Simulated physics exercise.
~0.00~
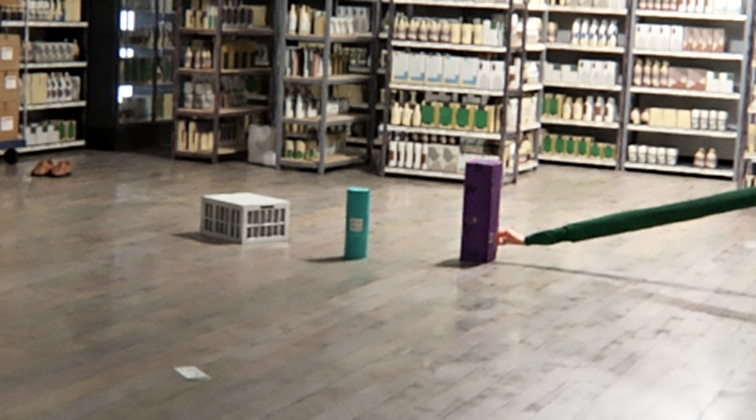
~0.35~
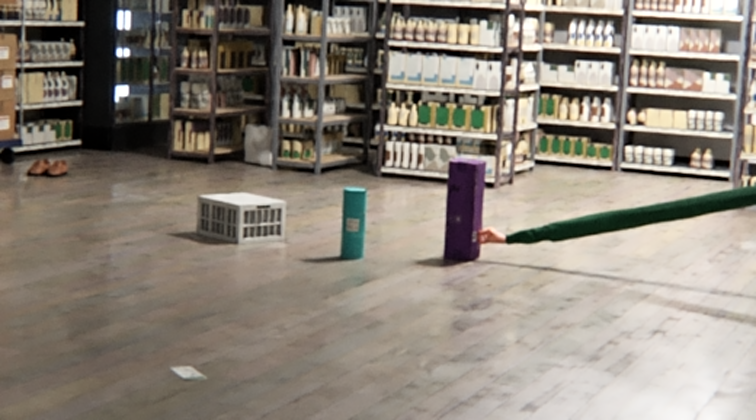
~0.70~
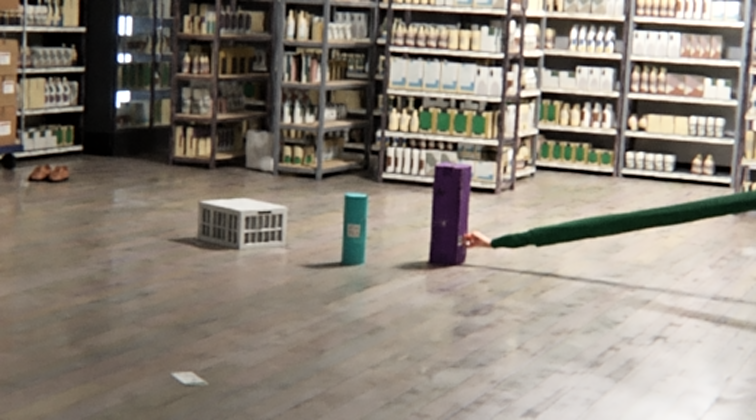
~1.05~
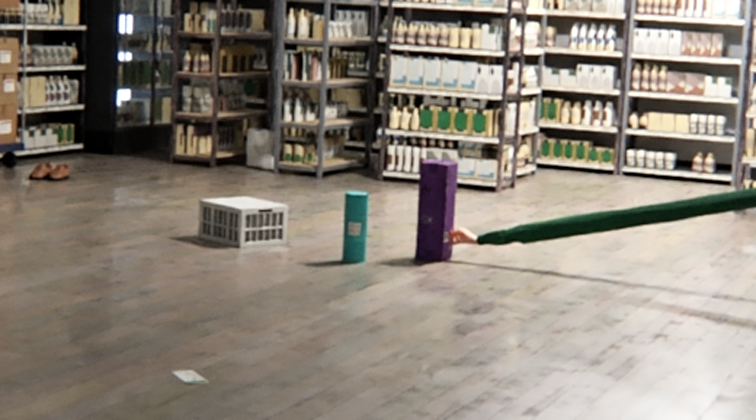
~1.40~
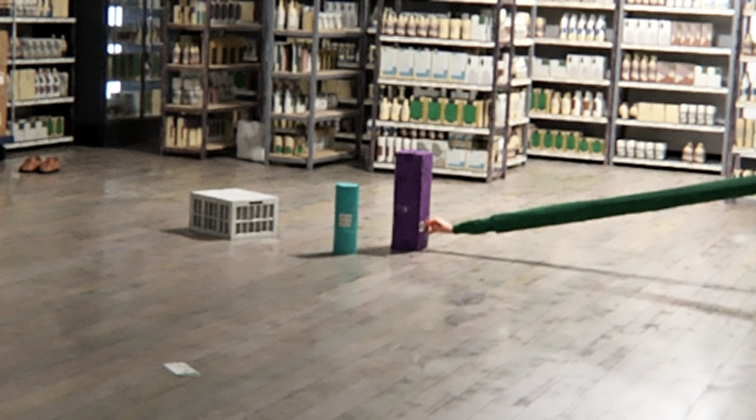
A purple box slides left, pushed by a fingertip, and stays upright near a turquoise canister.
